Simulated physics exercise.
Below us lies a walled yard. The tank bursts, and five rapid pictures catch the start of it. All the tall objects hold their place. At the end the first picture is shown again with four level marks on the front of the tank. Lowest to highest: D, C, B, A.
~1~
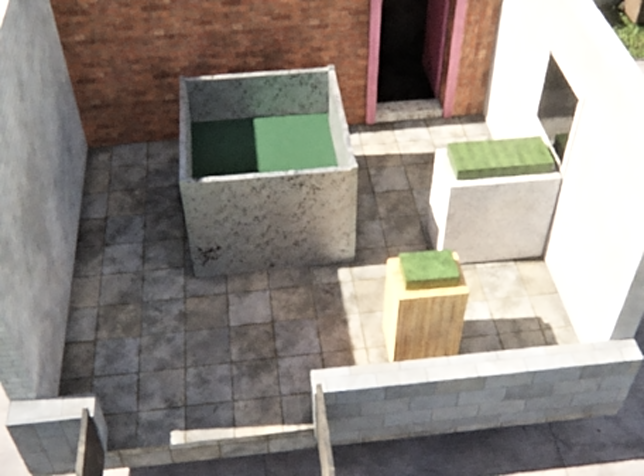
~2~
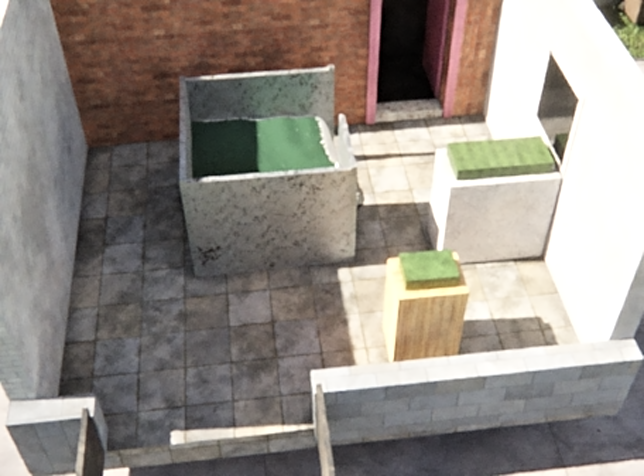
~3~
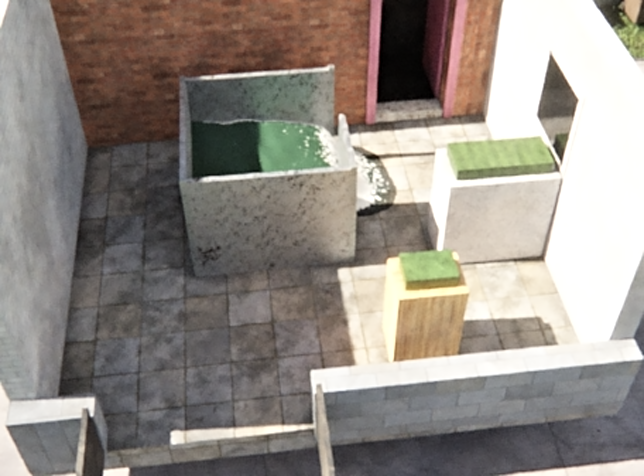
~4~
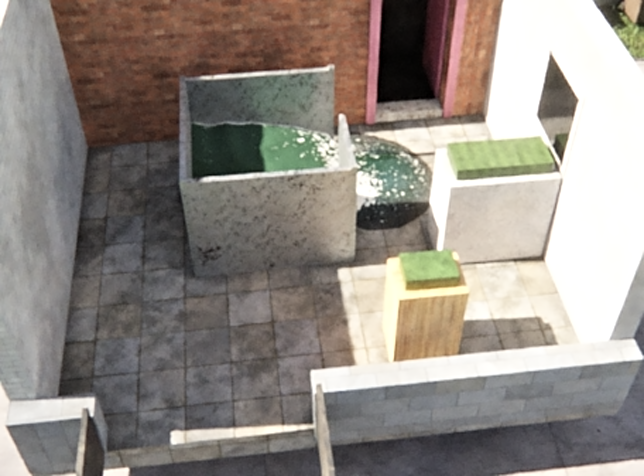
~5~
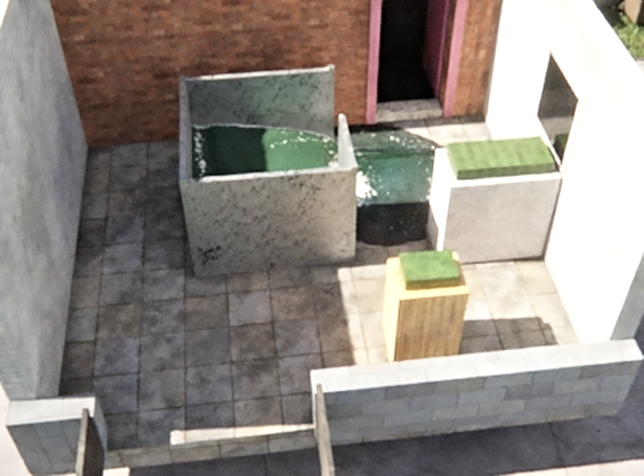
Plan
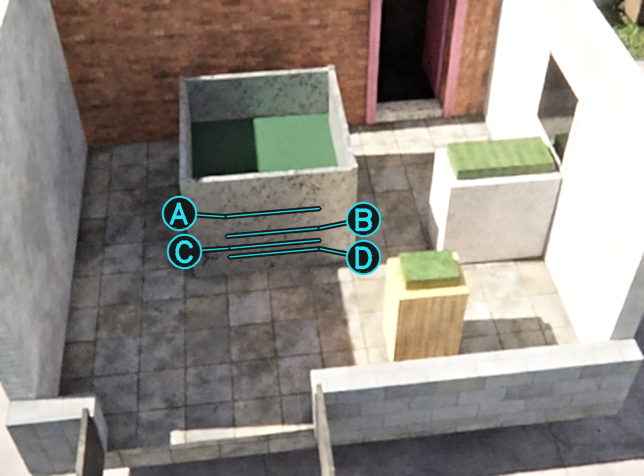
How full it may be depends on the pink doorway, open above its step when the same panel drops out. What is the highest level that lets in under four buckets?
C is the one.
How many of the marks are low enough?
Two of the four.
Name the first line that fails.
B.
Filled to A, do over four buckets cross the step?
Yes.
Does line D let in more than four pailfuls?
No.
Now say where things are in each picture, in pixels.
Water in the tank at rest, its middle at (266, 162); foot of the pink doorway at (408, 120); open gate at (204, 378), in the first frame.
Water covers 1 % of the ground, its front hidden from here, in the second frame.
Front seen at (383, 178), 4 % of the ground wet, in the third frame.
Front seen at (397, 152), 9 % of the ground wet, in the fourth frame.
Front seen at (386, 133), 15 % of the ground wet, in the fifth frame.
On the marked copy, A at (272, 212); B at (273, 232); C at (274, 244); D at (274, 252); from the bottom up D, C, B, A.
For line A, dozens of bucketfuls pour in.
For line B, about 10 bucketfuls get in.
For line C, a splash gets over, under a bucket.
For line D, nothing gets over.
